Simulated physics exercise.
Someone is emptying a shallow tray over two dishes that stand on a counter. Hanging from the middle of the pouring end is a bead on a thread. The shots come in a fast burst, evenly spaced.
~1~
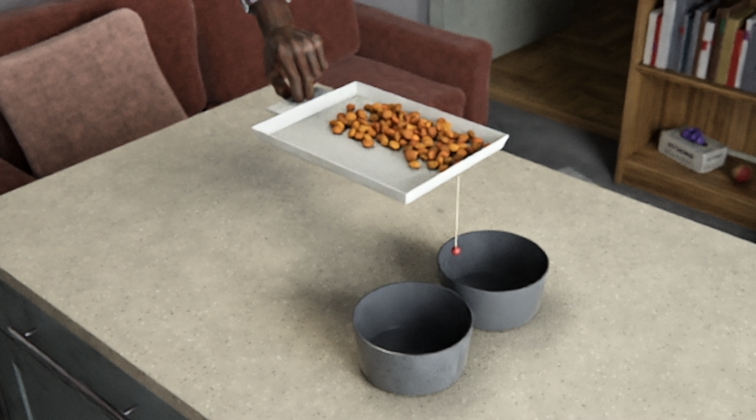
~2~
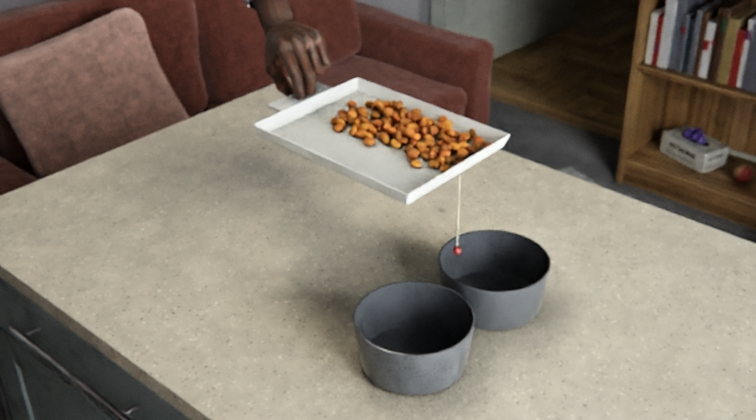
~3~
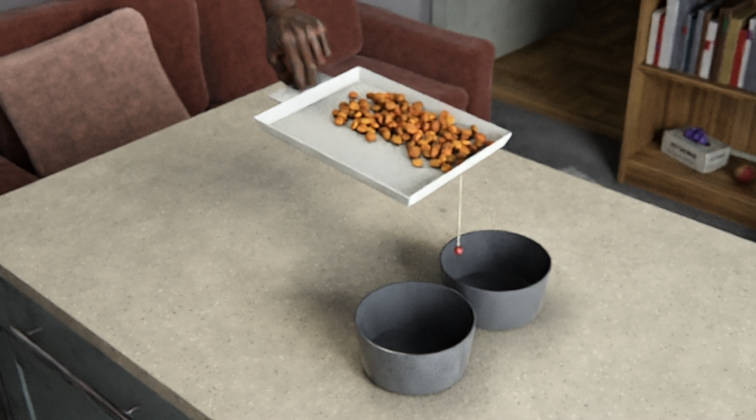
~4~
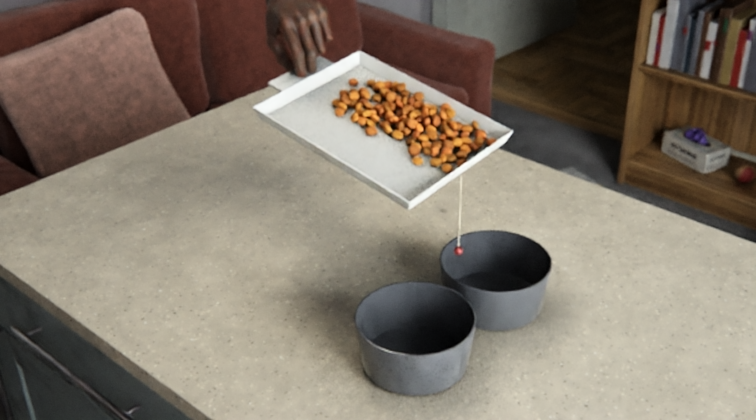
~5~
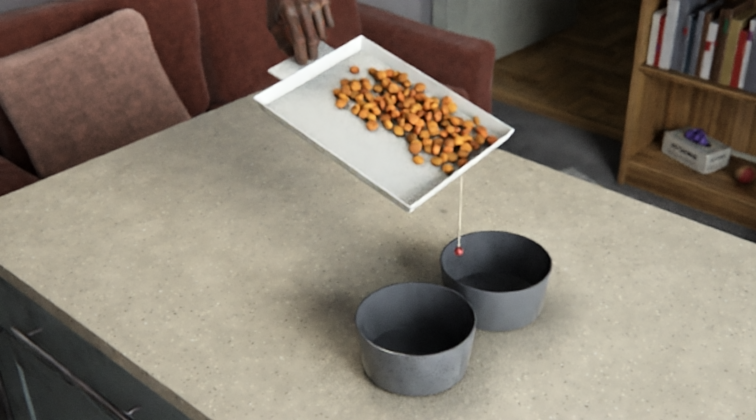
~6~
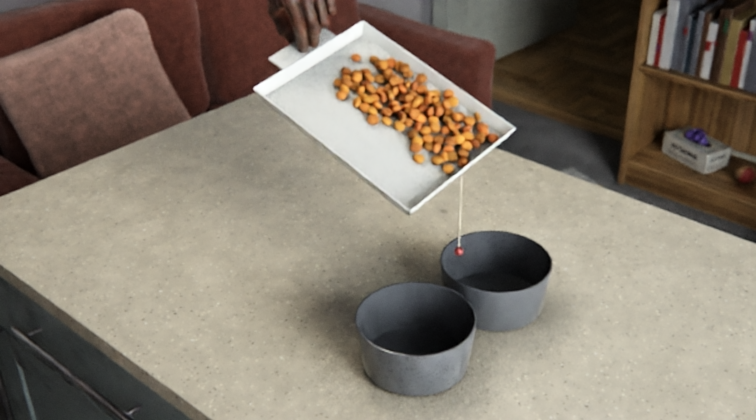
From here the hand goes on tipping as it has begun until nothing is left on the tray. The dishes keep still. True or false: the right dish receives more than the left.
False, the left dish receives more.
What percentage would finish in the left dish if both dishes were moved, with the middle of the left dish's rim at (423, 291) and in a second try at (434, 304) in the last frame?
In order: 90 percent and 100 percent.
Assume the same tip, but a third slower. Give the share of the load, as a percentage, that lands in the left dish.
Estimate: Around 90%.
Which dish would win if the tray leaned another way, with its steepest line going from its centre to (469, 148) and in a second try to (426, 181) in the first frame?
The rightmost dish; the leftmost dish.
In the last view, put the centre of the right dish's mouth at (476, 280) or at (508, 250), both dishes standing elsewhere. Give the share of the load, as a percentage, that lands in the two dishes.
The first comes to 70 percent and the second to 100 percent.
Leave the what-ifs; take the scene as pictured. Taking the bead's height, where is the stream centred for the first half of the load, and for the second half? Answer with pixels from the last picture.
For the early half I get (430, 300), and for the late half (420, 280).
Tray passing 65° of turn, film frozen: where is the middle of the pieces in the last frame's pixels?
Around (427, 194).
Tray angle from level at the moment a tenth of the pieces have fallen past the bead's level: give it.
It has tipped about 70 degrees.
Just after the last frame, tray tipped steeply; the larger part on the tray; roughly a quarter in the air.
A moment on, tray tipped past a quarter turn; about a tenth on the tray; the larger part in the left dish; just a few in the right dish; just a few outside both; about a tenth in the air.
Further on, tray tipped past a quarter turn; almost all in the left dish; about a tenth in the right dish; about a tenth outside both.
When it is over, tray tipped past a quarter turn; almost all in the left dish; about a tenth in the right dish; about a tenth outside both.
